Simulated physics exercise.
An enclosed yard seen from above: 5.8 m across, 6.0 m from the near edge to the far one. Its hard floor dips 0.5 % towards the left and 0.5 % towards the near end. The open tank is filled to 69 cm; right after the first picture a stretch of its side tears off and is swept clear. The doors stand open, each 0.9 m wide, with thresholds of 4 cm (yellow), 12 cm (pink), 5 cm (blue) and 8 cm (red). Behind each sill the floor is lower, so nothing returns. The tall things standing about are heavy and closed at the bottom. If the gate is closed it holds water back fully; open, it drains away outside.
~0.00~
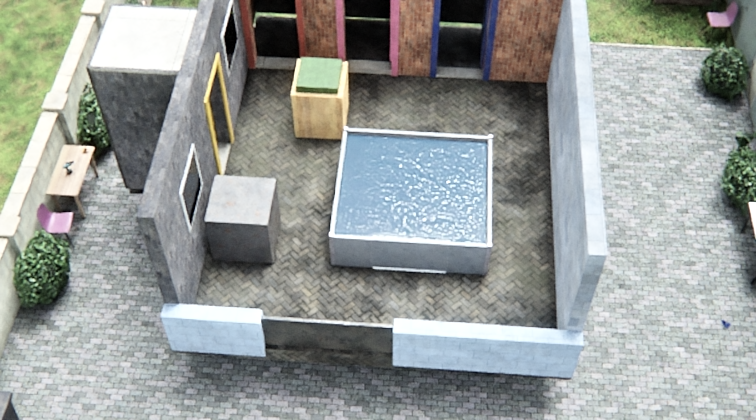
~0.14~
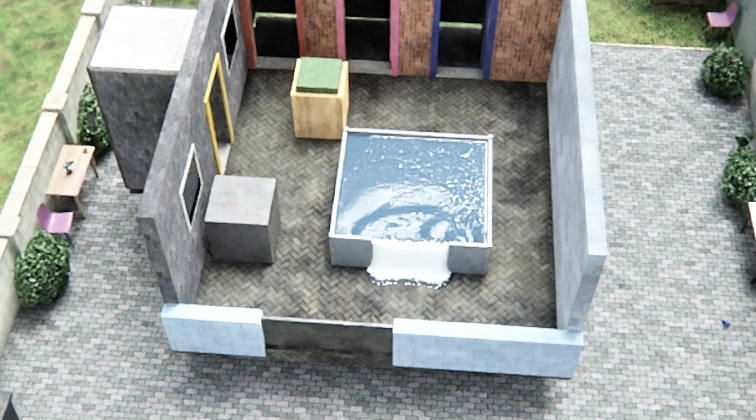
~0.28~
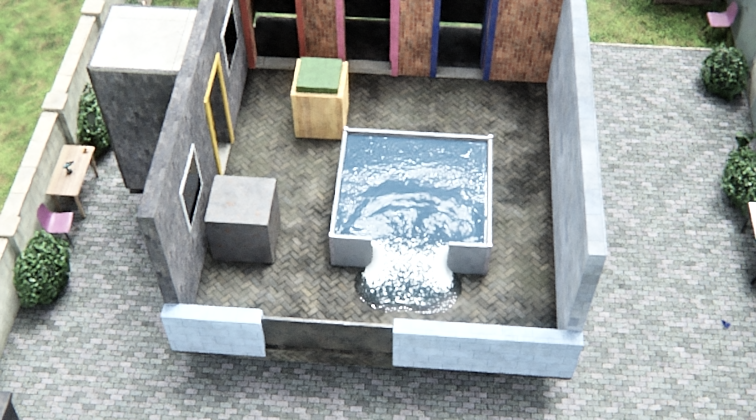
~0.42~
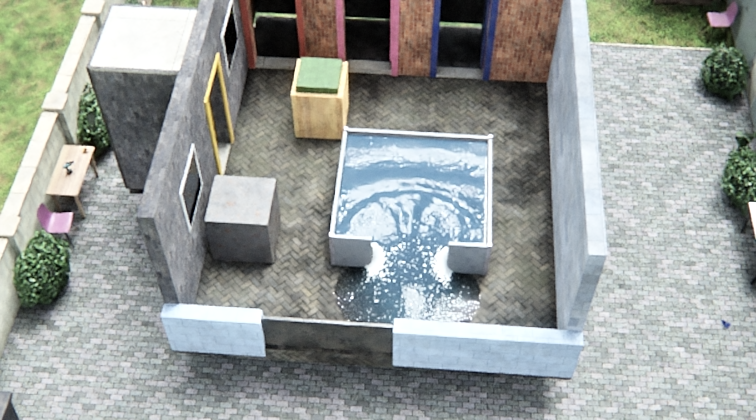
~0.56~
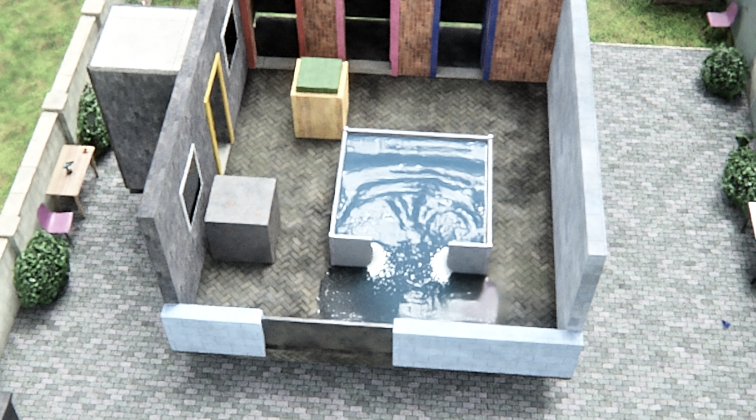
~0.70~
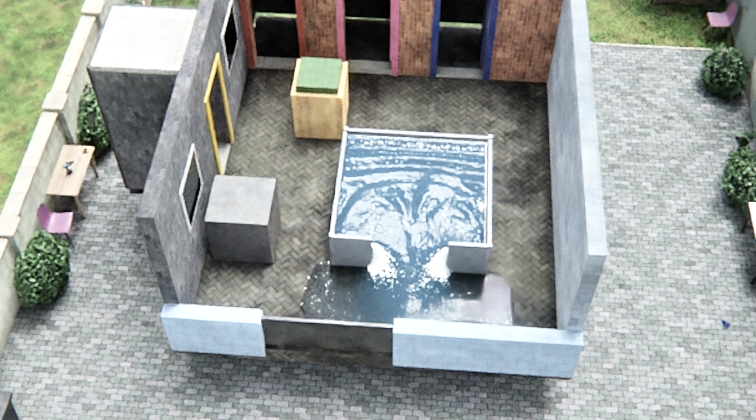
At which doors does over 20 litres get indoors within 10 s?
Door by door: At the yellow door it passes the limit; at the pink door it keeps below the limit; at the blue door it exceeds the limit; at the red door it passes the limit.
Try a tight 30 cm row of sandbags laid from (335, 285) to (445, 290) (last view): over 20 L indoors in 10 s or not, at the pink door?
Then: Pink under.
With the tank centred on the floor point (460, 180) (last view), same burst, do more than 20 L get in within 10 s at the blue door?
Then: Blue not over.
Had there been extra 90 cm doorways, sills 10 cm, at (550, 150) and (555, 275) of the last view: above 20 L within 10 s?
In that order: Below, over.
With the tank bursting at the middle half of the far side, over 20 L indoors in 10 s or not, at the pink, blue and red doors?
Then: Pink over, blue above, red over.
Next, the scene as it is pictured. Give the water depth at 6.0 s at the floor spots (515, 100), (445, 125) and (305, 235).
In that order: 18, 2 and 8 cm.
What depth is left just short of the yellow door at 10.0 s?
Some 15.5 cm.
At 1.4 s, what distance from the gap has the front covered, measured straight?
Some 3.6 m out.
After 1.4 s water covers 20 % of the floor and is deepest (52 cm) near (406, 344); yellow door not reached, pink door not reached, blue door not reached, red door not reached.
After 2.2 s water covers 35 % of the floor and is deepest (46 cm) near (557, 354); yellow door not reached, pink door not reached, blue door not reached, red door not reached.
After 3.5 s water covers 65 % of the floor and is deepest (36 cm) near (223, 332); yellow door 4 cm at the sill, 0 L in, pink door not reached, blue door not reached, red door not reached.
After 6.0 s water covers 90 % of the floor and is deepest (26 cm) near (189, 330); yellow door 3 cm at the sill, 0 L in, pink door 7 cm at the sill, 0 L in, blue door 10 cm at the sill, 35 L in, red door 9 cm at the sill, 2 L in.
After 10.0 s water covers 100 % of the floor and is deepest (18 cm) near (222, 188); yellow door 16 cm at the sill, 62 L in, pink door 11 cm at the sill, 3 L in, blue door 9 cm at the sill, 81 L in, red door 15 cm at the sill, 64 L in.
